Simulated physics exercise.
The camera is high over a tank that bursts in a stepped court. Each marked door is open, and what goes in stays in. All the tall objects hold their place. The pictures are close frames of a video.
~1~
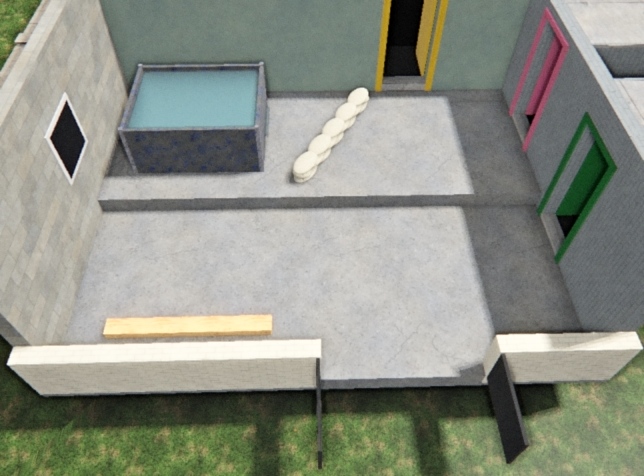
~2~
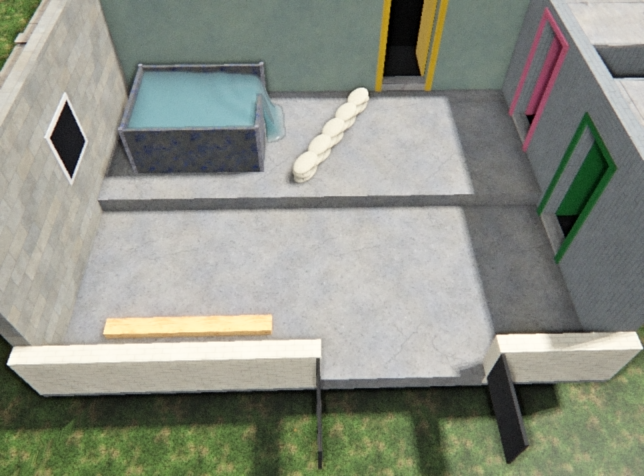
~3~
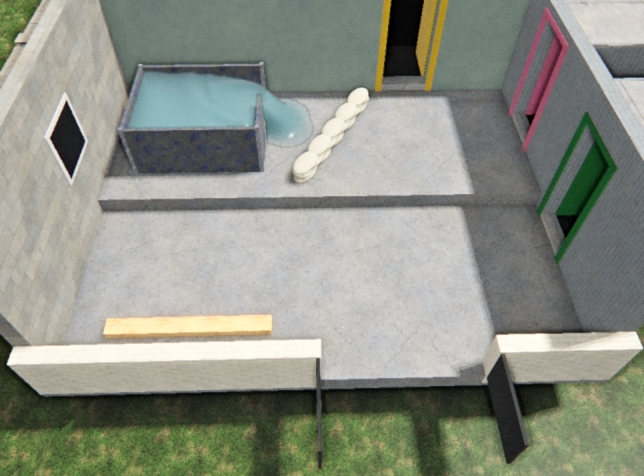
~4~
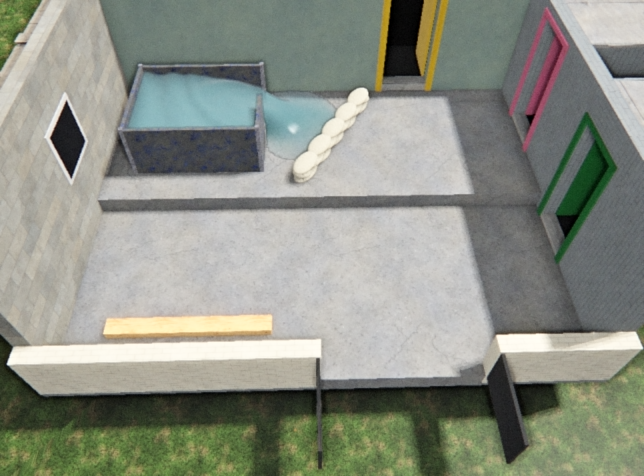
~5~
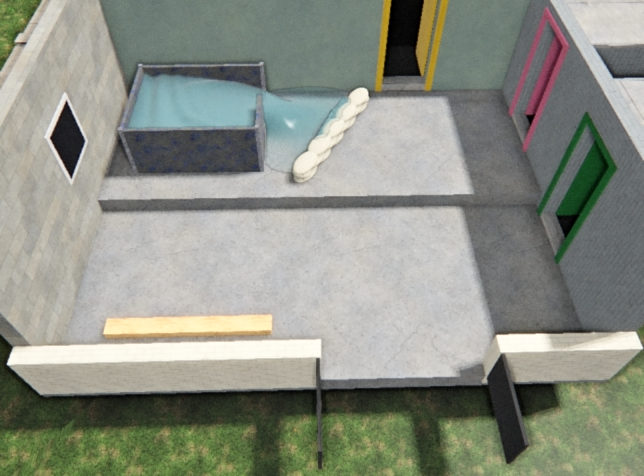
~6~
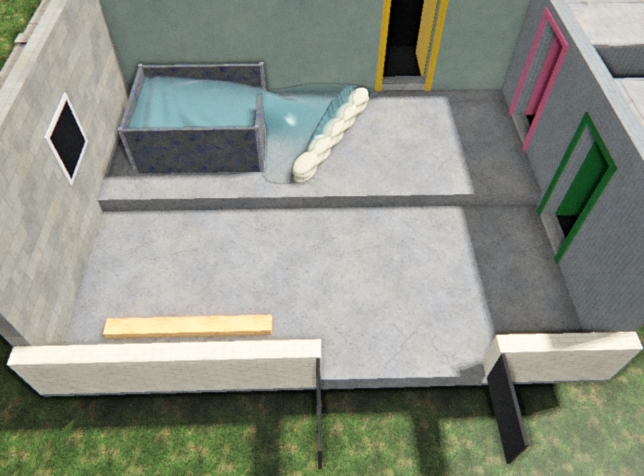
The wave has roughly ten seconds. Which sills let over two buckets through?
In the end: The yellow door admits no more than that; the green door admits no more than that; the pink door lets in a lot.
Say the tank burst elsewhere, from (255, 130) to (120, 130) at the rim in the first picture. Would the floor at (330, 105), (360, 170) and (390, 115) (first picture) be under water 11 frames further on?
One after the other: Not flooded, not flooded, clear.
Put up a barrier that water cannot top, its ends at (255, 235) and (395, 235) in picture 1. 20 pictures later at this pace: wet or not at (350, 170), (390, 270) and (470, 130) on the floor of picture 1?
In turn: Flooded, not flooded, wet.
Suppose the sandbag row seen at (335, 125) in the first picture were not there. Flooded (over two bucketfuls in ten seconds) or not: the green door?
Green floods.
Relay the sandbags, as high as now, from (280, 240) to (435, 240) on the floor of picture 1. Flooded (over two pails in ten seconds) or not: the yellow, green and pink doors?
One by one: Yellow door takes less; green door passes that mark; pink door passes that mark.
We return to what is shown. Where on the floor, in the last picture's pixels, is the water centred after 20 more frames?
Close to (297, 138).
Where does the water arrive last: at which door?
Last comes the door marked green.
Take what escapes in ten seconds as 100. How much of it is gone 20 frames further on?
I make it 25 per cent.
A moment on, water covers 20 % of the floor; the yellow door wet at the sill, nothing in, the green door not reached, the pink door not reached.
Next, water covers 35 % of the floor; the yellow door under two buckets in, the green door not reached, the pink door over two buckets in.
Then, water covers 55 % of the floor; the yellow door under two buckets in, the green door wet at the sill, nothing in, the pink door far over two buckets in.
Later, water covers 85 % of the floor; the yellow door under two buckets in, the green door under two buckets in, the pink door far over two buckets in.
In the end, water covers 90 % of the floor; the yellow door under two buckets in, the green door under two buckets in, the pink door far over two buckets in.
